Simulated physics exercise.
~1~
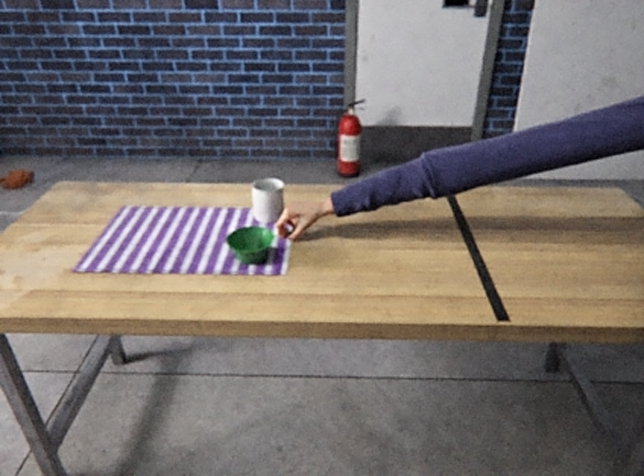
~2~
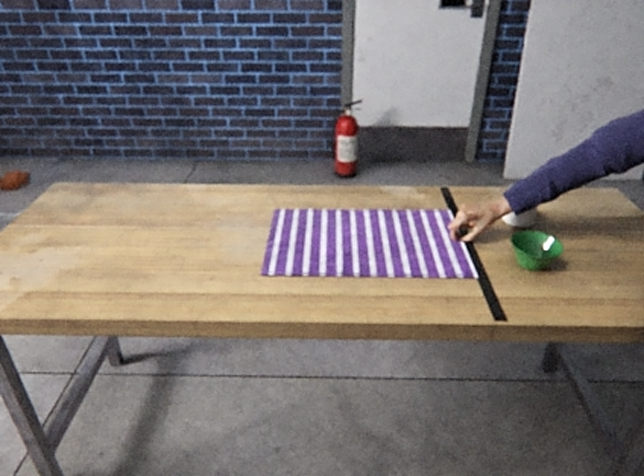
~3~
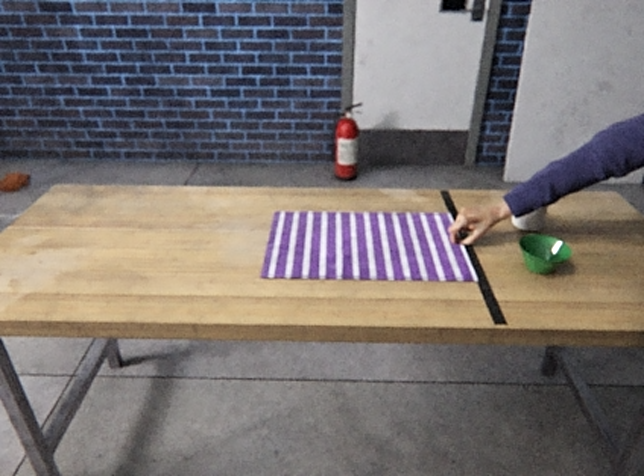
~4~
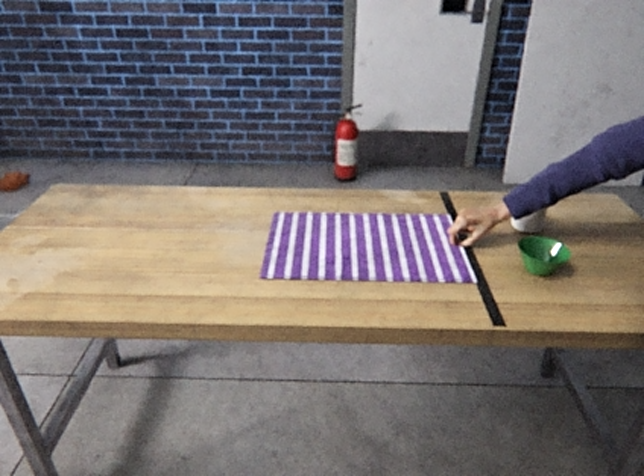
A purple striped tea towel carrying a green bowl and a white mug was pulled right along a wooden table by someone's hand until its hem reached the black tape, and the bowl and mug ended up off the cloth, beyond the line.
